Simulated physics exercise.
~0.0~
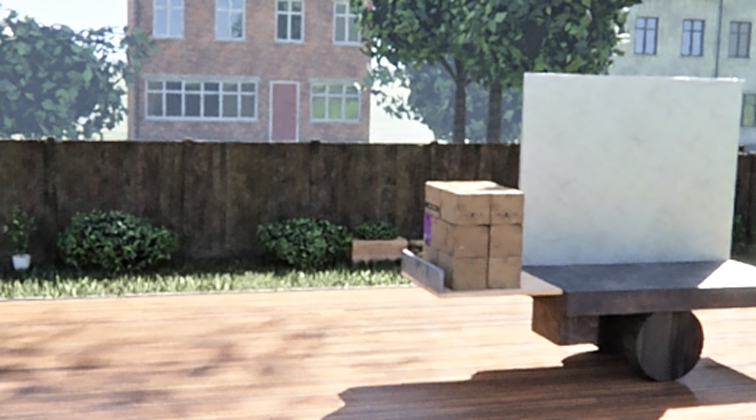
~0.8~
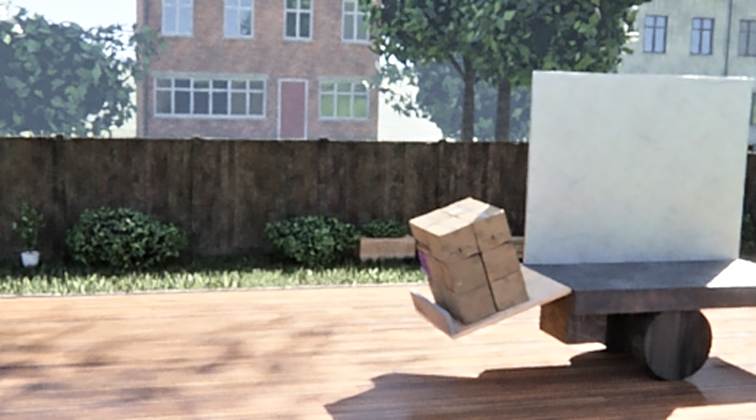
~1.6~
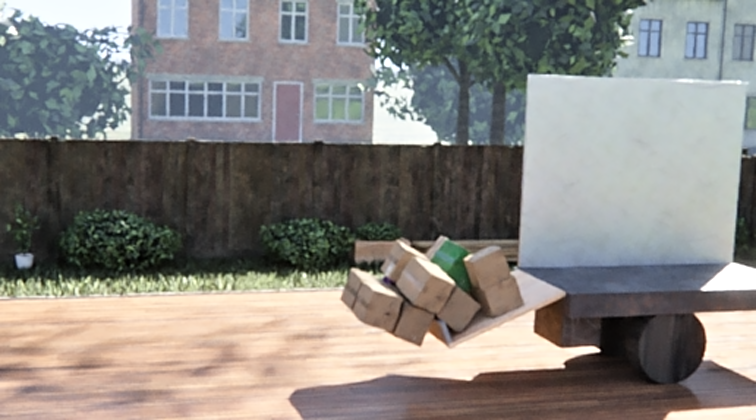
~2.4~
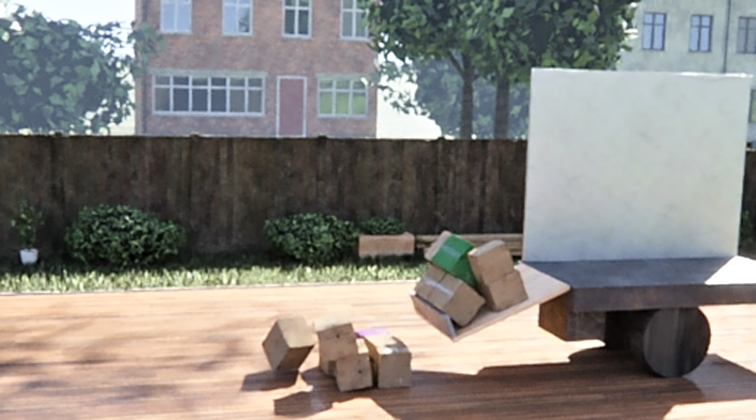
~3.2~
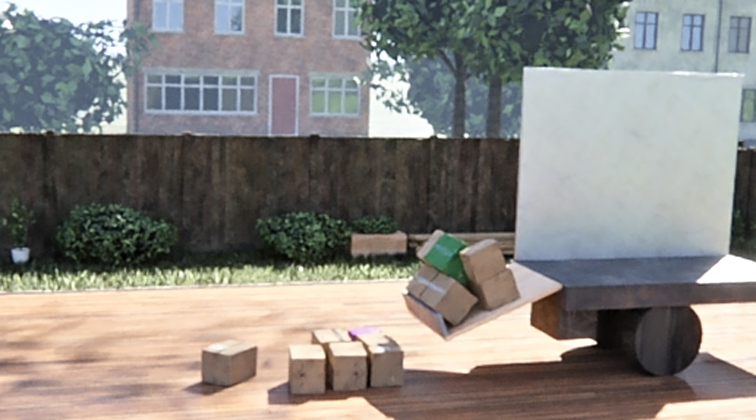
A stack of cardboard boxes toppled to the left as the ledge under it tipped down, and several tumbled onto the wooden ground. The rest, including a green one, stayed heaped on the sloping ledge while the fallen boxes came to rest below.
